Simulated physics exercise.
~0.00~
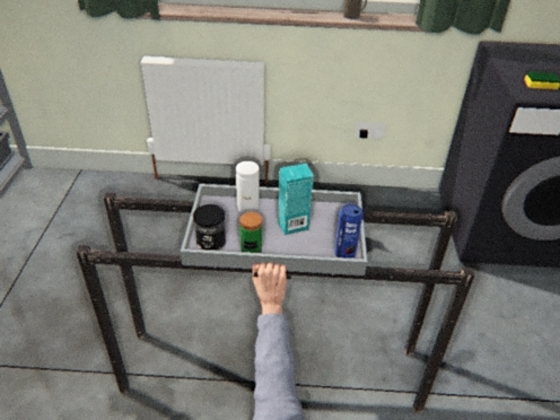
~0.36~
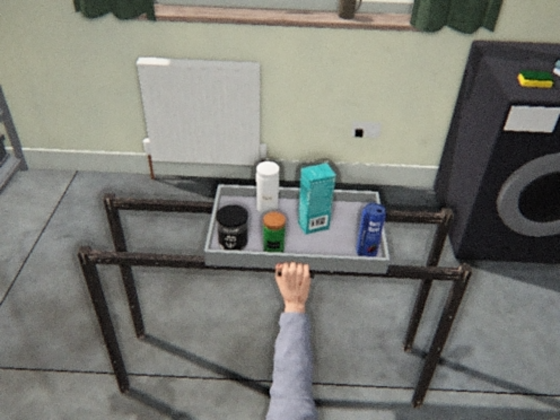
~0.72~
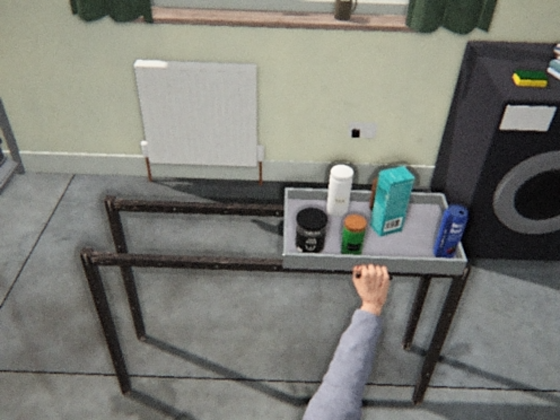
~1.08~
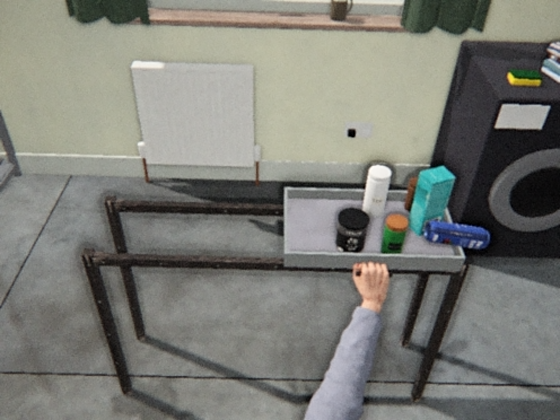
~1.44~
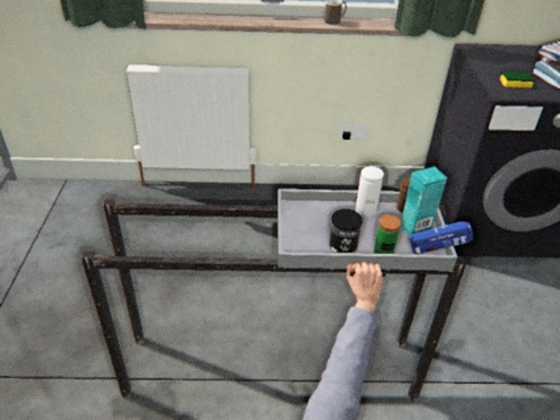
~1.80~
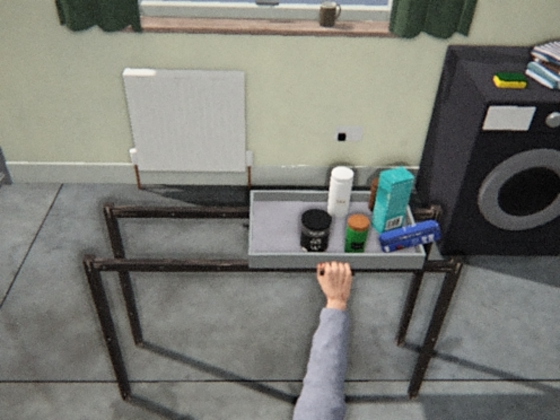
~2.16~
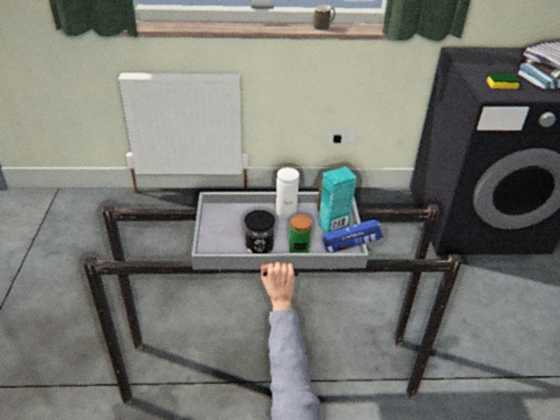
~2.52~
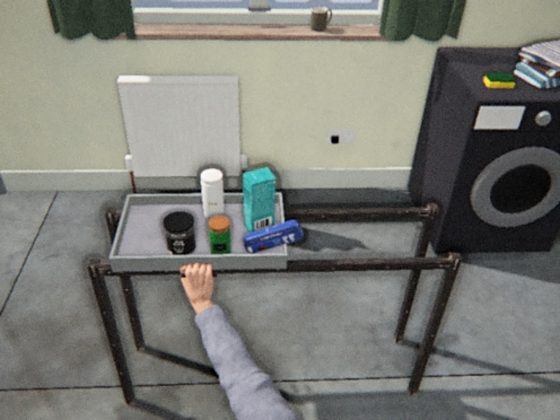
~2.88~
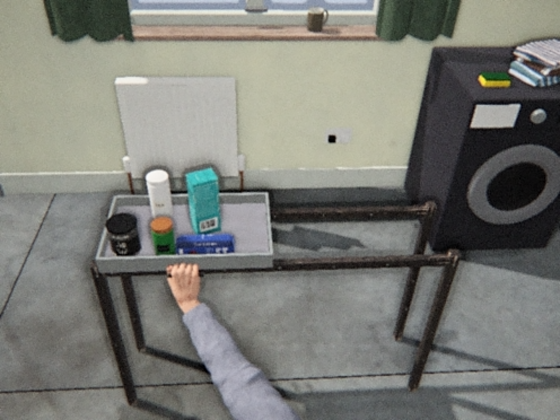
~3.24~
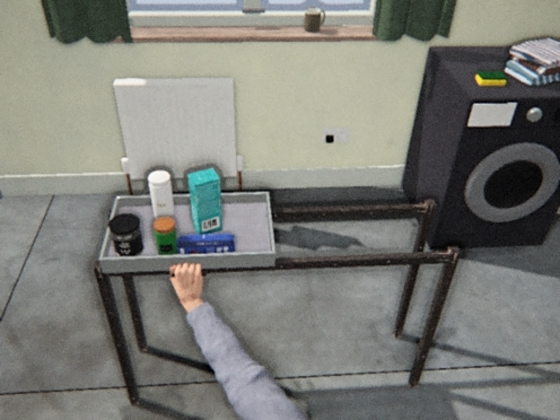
A grey tray carrying a blue can, green jar, black tin, white jar and turquoise carton is moved right by a hand along a dark metal frame, where the can topples, then back to the left end, finishing with only the can on its side.
